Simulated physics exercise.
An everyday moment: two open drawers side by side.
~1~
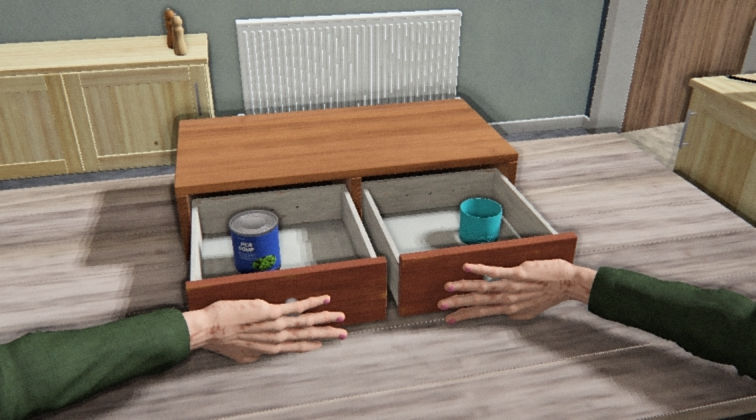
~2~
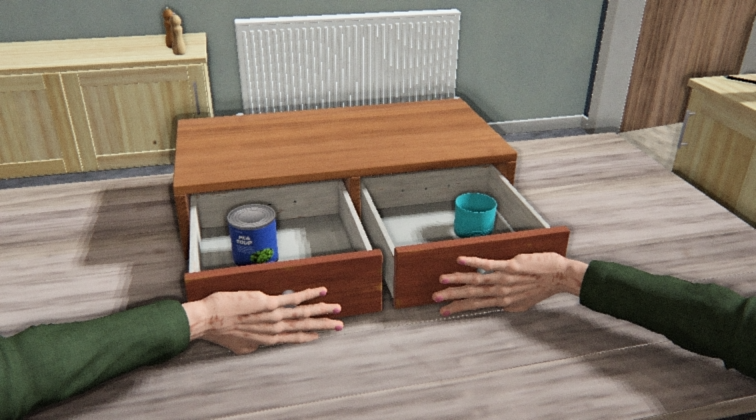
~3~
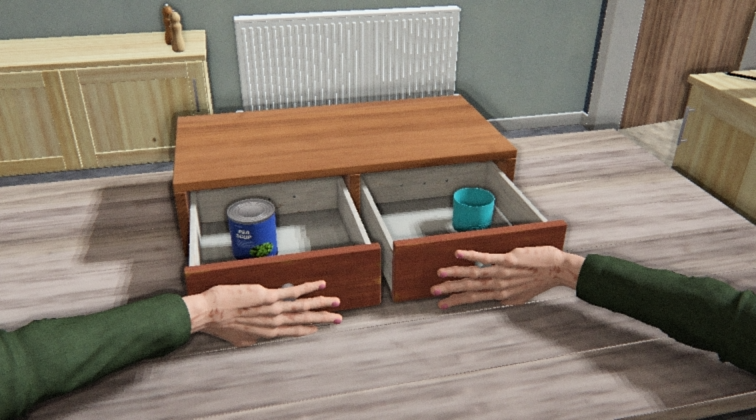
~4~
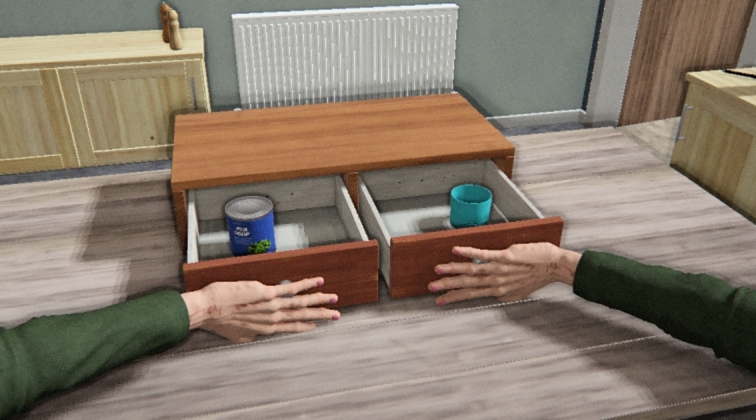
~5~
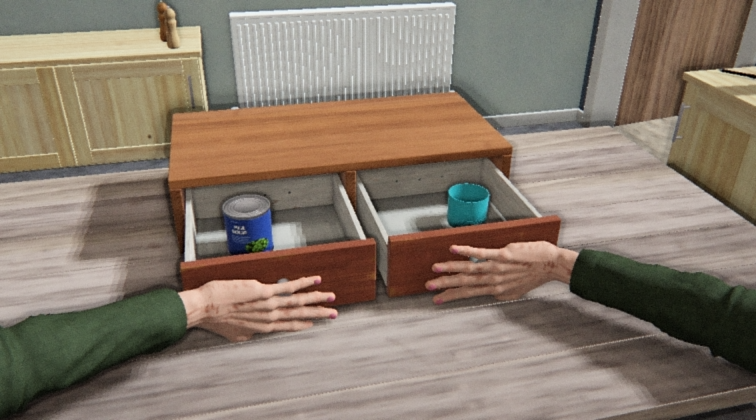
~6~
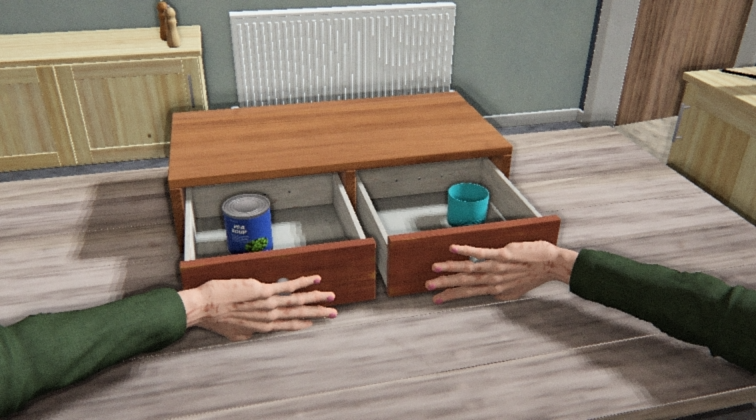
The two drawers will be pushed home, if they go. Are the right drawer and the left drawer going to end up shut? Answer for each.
As it turns out, the right drawer closes and the left drawer closes.
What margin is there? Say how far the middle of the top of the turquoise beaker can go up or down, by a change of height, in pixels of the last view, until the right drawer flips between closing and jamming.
Roughly 36 pixels up.
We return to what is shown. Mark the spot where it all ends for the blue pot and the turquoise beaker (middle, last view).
The blue pot at (240, 164), the turquoise beaker at (426, 152).
Then, 0.42 s on from there, right drawer about half in; left drawer about half in.
In the end, the right drawer shuts flush; the left drawer shuts flush.
